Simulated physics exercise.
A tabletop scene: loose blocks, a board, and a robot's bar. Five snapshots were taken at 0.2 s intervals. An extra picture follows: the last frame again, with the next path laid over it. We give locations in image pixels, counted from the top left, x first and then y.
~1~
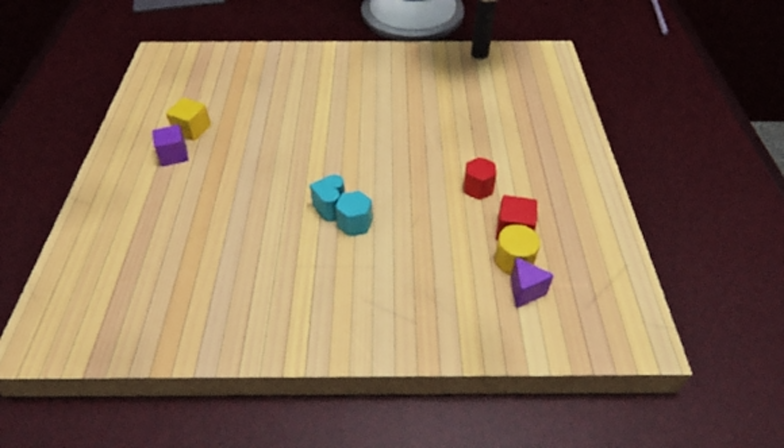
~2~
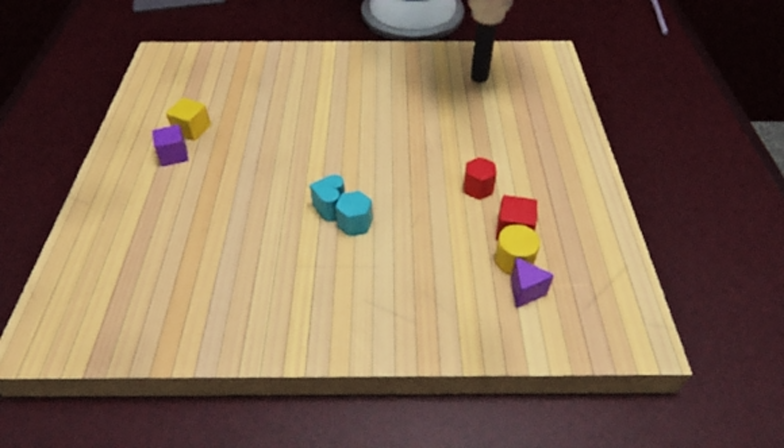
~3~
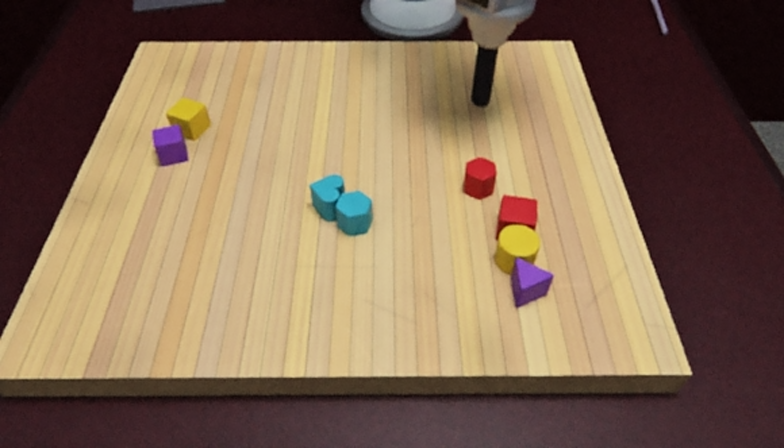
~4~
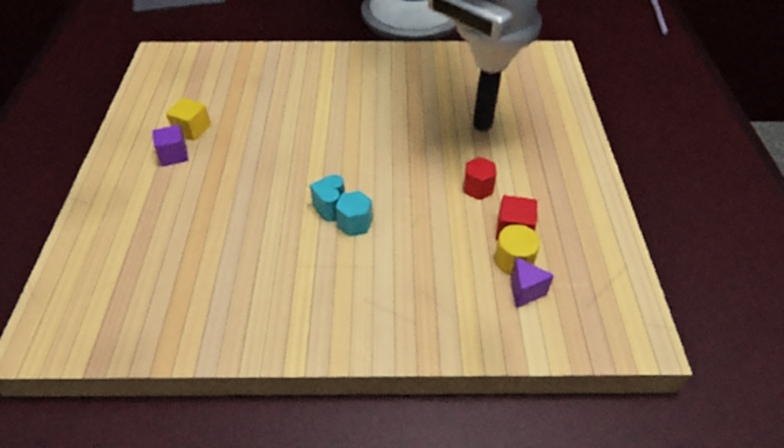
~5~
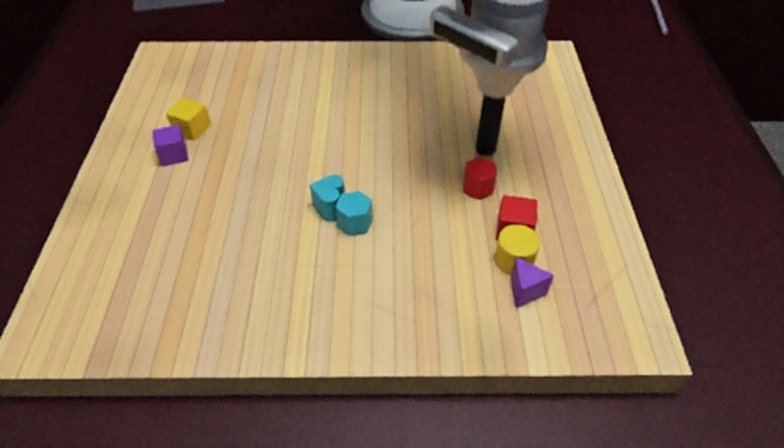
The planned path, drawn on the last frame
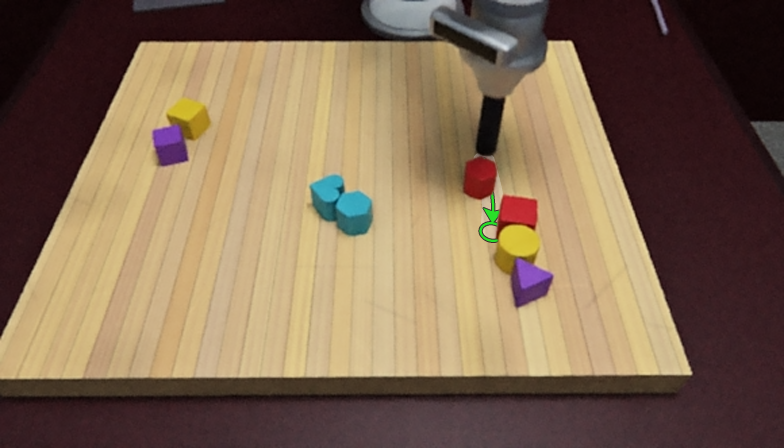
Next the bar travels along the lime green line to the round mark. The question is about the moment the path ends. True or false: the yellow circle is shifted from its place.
The statement is correct.
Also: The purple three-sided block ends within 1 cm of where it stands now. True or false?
False - the claim does not hold.
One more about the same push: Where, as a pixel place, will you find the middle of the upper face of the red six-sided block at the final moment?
It is going to be at (469, 191).
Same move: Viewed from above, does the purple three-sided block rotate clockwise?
My answer is no.
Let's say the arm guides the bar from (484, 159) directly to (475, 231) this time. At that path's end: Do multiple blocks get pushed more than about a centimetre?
In short: No.
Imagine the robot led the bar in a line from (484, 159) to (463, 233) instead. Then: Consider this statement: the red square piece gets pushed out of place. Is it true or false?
Verdict: False.
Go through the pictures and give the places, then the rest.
The first picture shows bar's lower end (480, 56); red six-sided block (482, 168); red square piece (519, 209); yellow circle (520, 240); purple three-sided block (531, 273).
The second picture shows bar (479, 79); blocks still.
The third picture shows bar (480, 102); blocks still.
The fourth picture shows bar (482, 126); blocks still.
The fifth picture shows bar (486, 151); red six-sided block (482, 168); red square piece (519, 209); yellow circle (520, 240); purple three-sided block (531, 273).
Drawn move, from (484, 159) over (492, 194) to (492, 232).
The first path, step by step. One third of the way, bar (491, 173); red six-sided block (479, 176), turned 15° clockwise.
Two thirds of the way, bar (495, 198); red six-sided block (471, 190), turned 55° clockwise.
At the end, bar (494, 224); red six-sided block (469, 191), turned 60° clockwise; red square piece (529, 221), turned 55° anticlockwise; yellow circle (530, 256); purple three-sided block (531, 283), turned 30° anticlockwise.
